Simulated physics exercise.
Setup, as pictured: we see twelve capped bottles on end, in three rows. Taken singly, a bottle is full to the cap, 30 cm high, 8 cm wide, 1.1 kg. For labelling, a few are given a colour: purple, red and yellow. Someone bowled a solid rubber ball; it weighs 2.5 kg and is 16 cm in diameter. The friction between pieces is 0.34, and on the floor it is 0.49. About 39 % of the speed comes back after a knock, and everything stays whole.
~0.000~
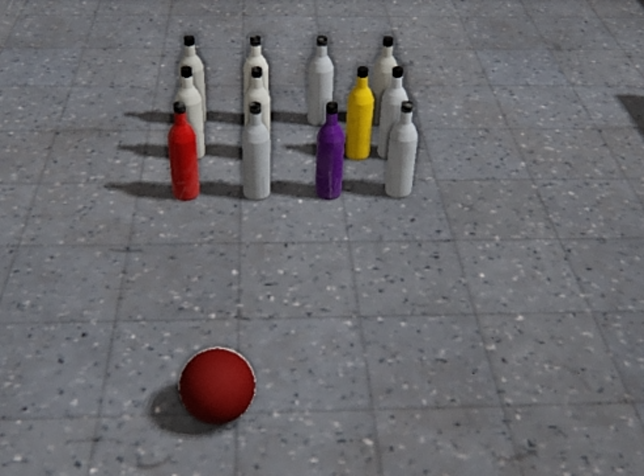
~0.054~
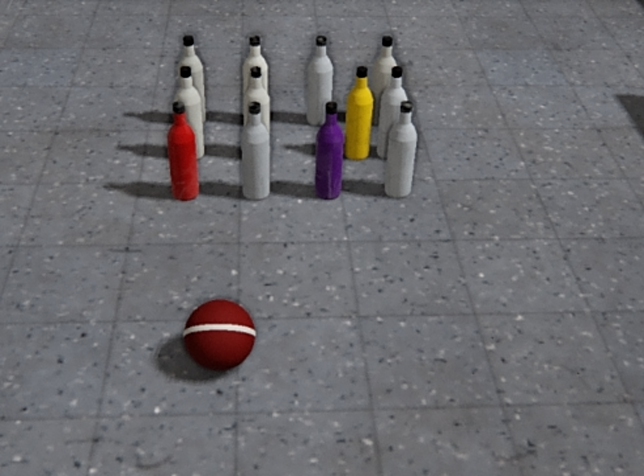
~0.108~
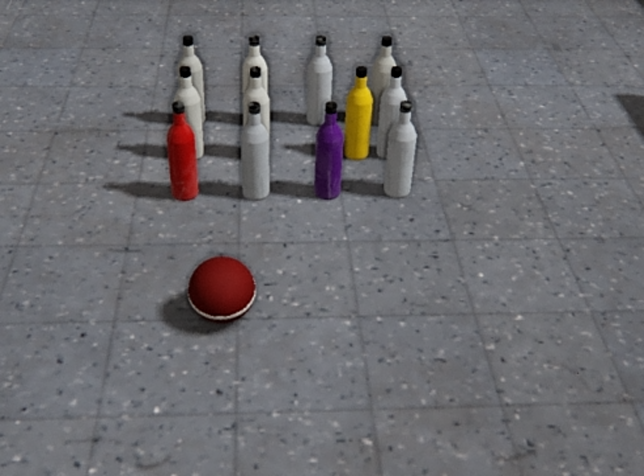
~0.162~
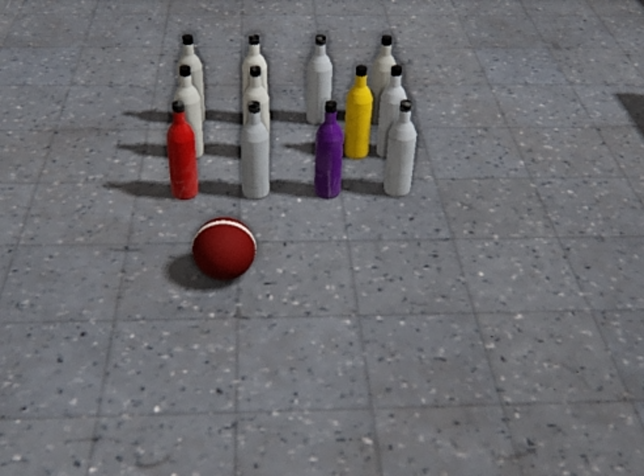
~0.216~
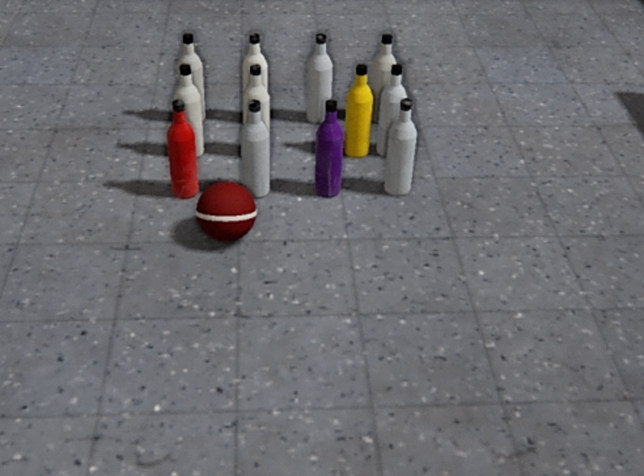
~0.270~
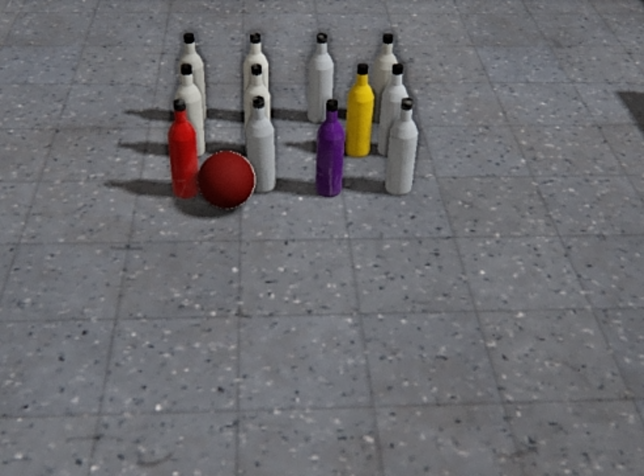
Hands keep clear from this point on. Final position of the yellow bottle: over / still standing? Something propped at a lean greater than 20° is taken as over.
Still up.
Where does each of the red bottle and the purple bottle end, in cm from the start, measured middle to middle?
Displacement in cm - red: 30; purple: 0.
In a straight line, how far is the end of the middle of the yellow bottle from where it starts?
It ends around 0 cm from its start.
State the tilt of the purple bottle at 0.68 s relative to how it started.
It's at some 0 degrees.
By 0.33 s, ball still moving; none of the 12 bottles over, 2 disturbed; yellow bottle unmoved; red bottle tilted 4°.
By 0.46 s, ball still moving; 2 of the 12 bottles over; yellow bottle unmoved; red bottle tilted 34°.
By 0.68 s, ball still moving; 4 of the 12 bottles over; yellow bottle unmoved; red bottle lying flat.
By 1.10 s, ball still moving; 6 of the 12 bottles over; yellow bottle unmoved; red bottle lying flat.
When it is over (2.4 s), ball rolling away; 6 of the 12 bottles over; yellow bottle unmoved; red bottle lying flat; purple bottle unmoved. In pixels of the last frame, middles, yellow bottle near (361, 111), red bottle near (100, 160).
